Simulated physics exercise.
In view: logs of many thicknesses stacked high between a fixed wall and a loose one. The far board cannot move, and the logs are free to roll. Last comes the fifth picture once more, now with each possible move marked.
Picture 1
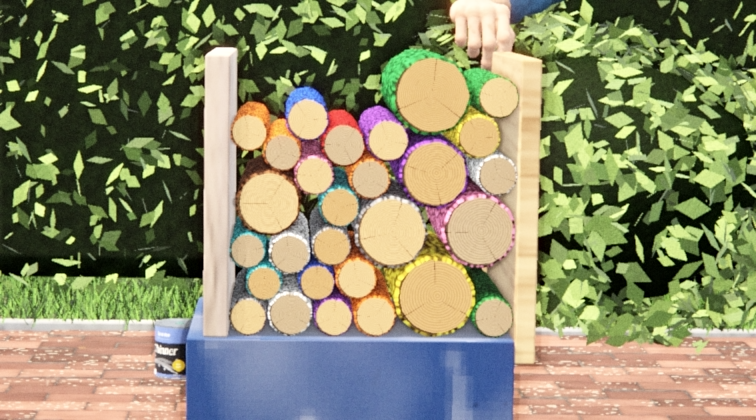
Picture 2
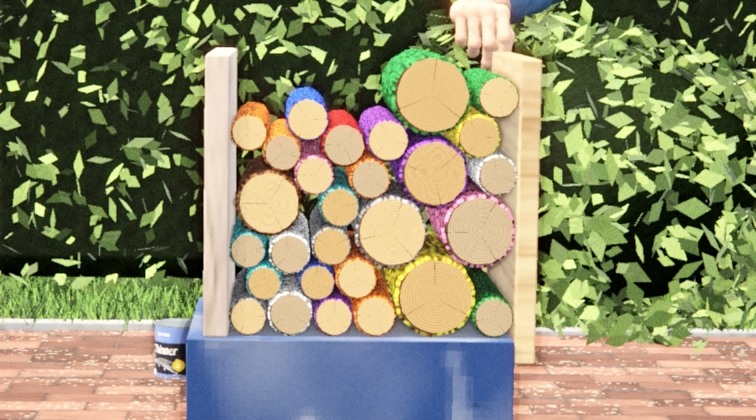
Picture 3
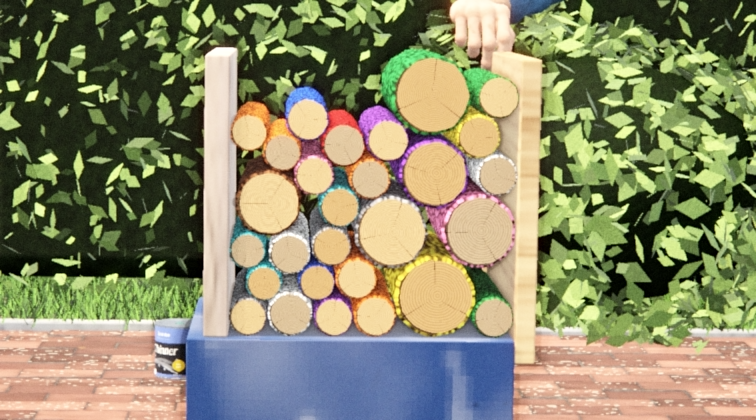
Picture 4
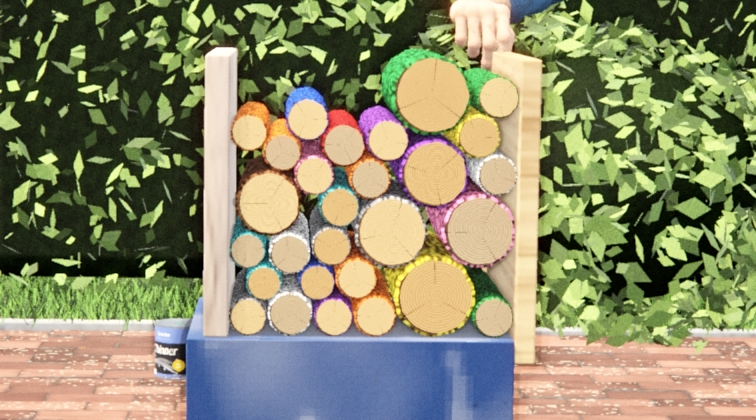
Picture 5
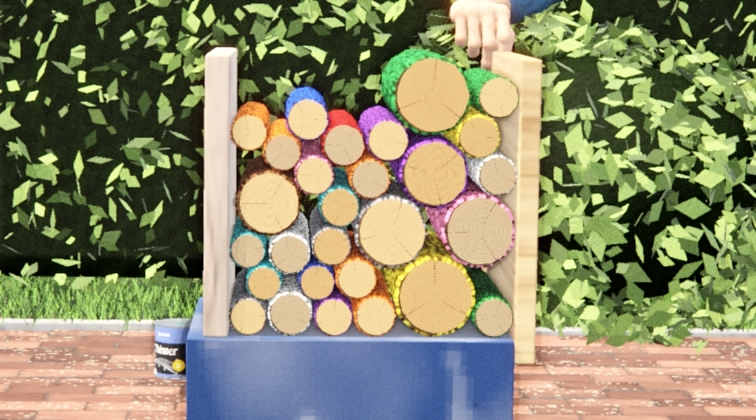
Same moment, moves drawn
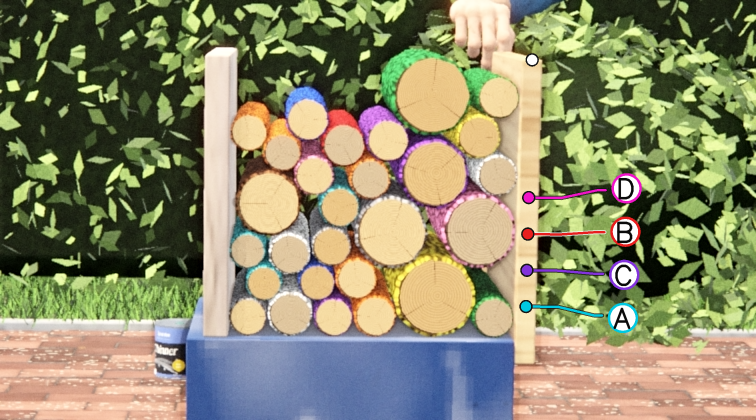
A hand resting on the right wooden board beside stacked, colourful-barked logs on a blue block, with nothing visibly moving.
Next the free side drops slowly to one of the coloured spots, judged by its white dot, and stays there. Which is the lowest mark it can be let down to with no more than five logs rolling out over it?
No lower than C.
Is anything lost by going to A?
Yes.
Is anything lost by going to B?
Yes.
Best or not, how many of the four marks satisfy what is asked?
Three of them.
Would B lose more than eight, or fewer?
It loses fewer than eight.
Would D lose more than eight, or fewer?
It loses fewer than eight.
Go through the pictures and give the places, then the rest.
In the first frame, a log (247, 317); a log (493, 318); a log (264, 283).
In the second frame, a log (264, 283); a log (434, 174).
In the third frame, a log (314, 176); a log (498, 97).
In the fourth frame, side board (509, 195); a log (247, 317).
In the fifth frame, a log (493, 318); a log (264, 283); a log (434, 174).
On the marked copy, A at (526, 307); B at (527, 234); C at (527, 270); D at (528, 198); the white dot at (532, 60).
Following C. Soon after the start, top of the board (519, 149).
Later, top of the board (516, 249).
In the end, top of the board (516, 269), three out over the board.
As for the rest, A more than five out over the board; B three out over the board; D one out over the board.
